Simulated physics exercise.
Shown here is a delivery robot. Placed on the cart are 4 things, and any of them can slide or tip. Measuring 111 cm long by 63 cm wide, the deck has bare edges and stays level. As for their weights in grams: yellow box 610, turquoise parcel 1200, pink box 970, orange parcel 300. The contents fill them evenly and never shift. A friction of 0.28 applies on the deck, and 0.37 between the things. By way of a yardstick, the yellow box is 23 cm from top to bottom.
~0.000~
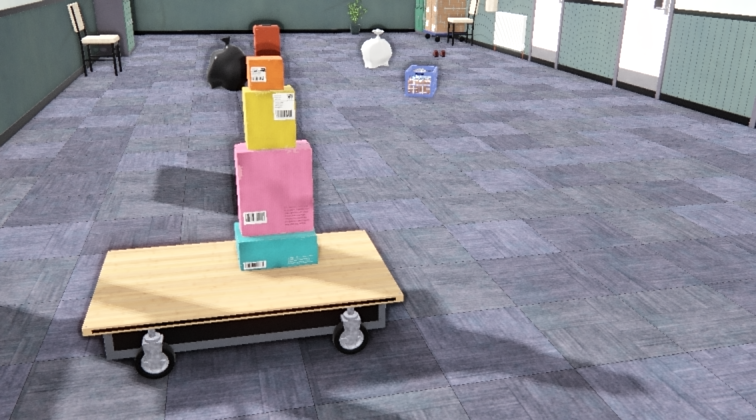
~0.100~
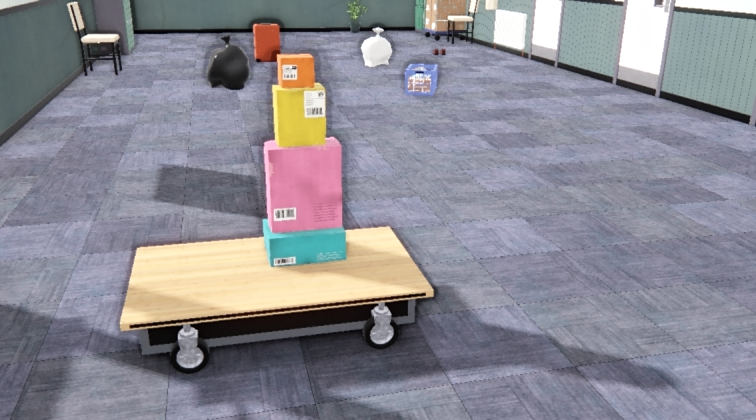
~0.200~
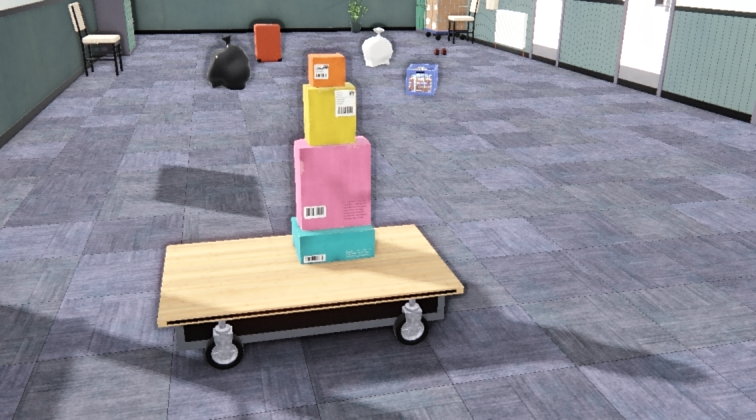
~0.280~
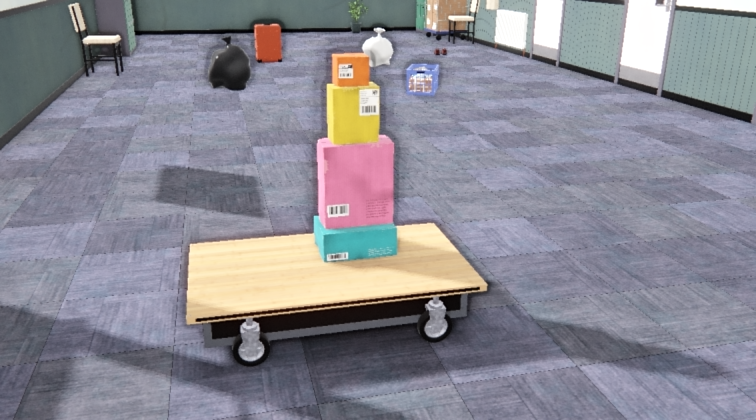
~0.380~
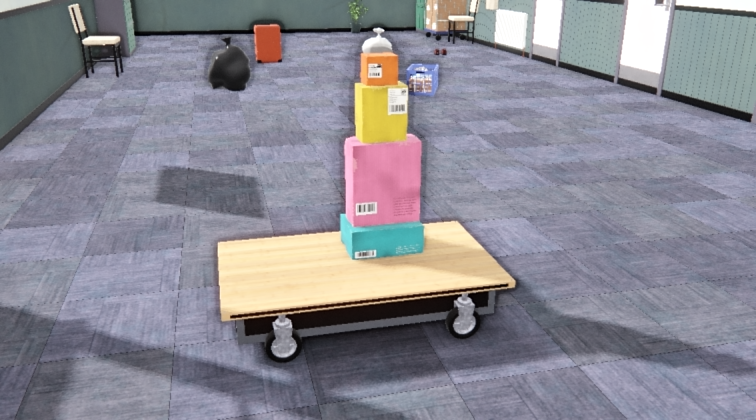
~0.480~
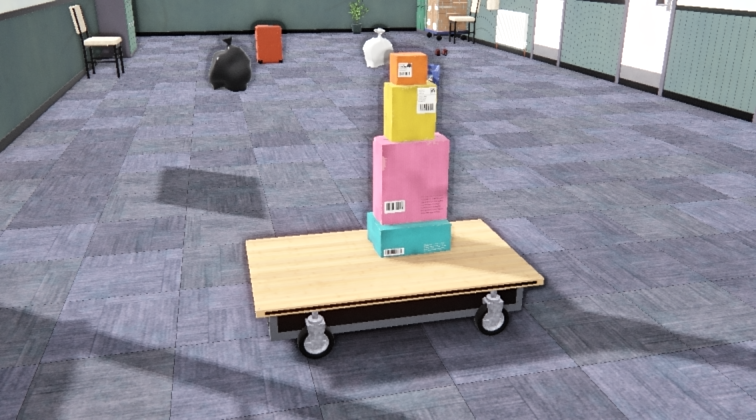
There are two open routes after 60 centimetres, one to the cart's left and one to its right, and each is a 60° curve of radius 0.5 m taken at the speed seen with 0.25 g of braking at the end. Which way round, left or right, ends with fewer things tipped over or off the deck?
Left.
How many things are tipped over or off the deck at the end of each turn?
Results - left: 3, right: 4.
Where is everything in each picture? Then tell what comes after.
In the first frame, cart 0 cm along; yellow box (269, 118); turquoise parcel (276, 243).
In the second frame, cart 12 cm along; pink box (304, 185); orange parcel (296, 71).
In the third frame, cart 24 cm along; pink box (333, 183); orange parcel (327, 70).
In the fourth frame, cart 34 cm along; pink box (355, 182); orange parcel (351, 70).
In the fifth frame, cart 46 cm along; pink box (383, 180); orange parcel (379, 69).
In the sixth frame, cart 58 cm along; yellow box (410, 111); turquoise parcel (409, 231).
Turning left. Around 0.78 s, cart 94 cm along, turned 21°; yellow box at 5° to upright near (479, 103); turquoise parcel shifted 11 cm near (469, 215); orange parcel at 5° to upright.
Around 1.08 s, cart 130 cm along, turned 57°; yellow box and orange parcel now off the deck; turquoise parcel shifted 23 cm near (471, 186); pink box at 42° to upright.
Around 1.38 s, cart 161 cm along, turned 60°; pink box now off the deck; turquoise parcel shifted 19 cm near (467, 167).
Finally (2.1 s), off the deck, yellow box, pink box and orange parcel; not toppled but over 10 cm from the start, turquoise parcel. In the last view, yellow box near (574, 228), turquoise parcel near (470, 161).
Turning right instead, yellow box, turquoise parcel, pink box and orange parcel tipped over or off the deck, 4 of 4 in all.
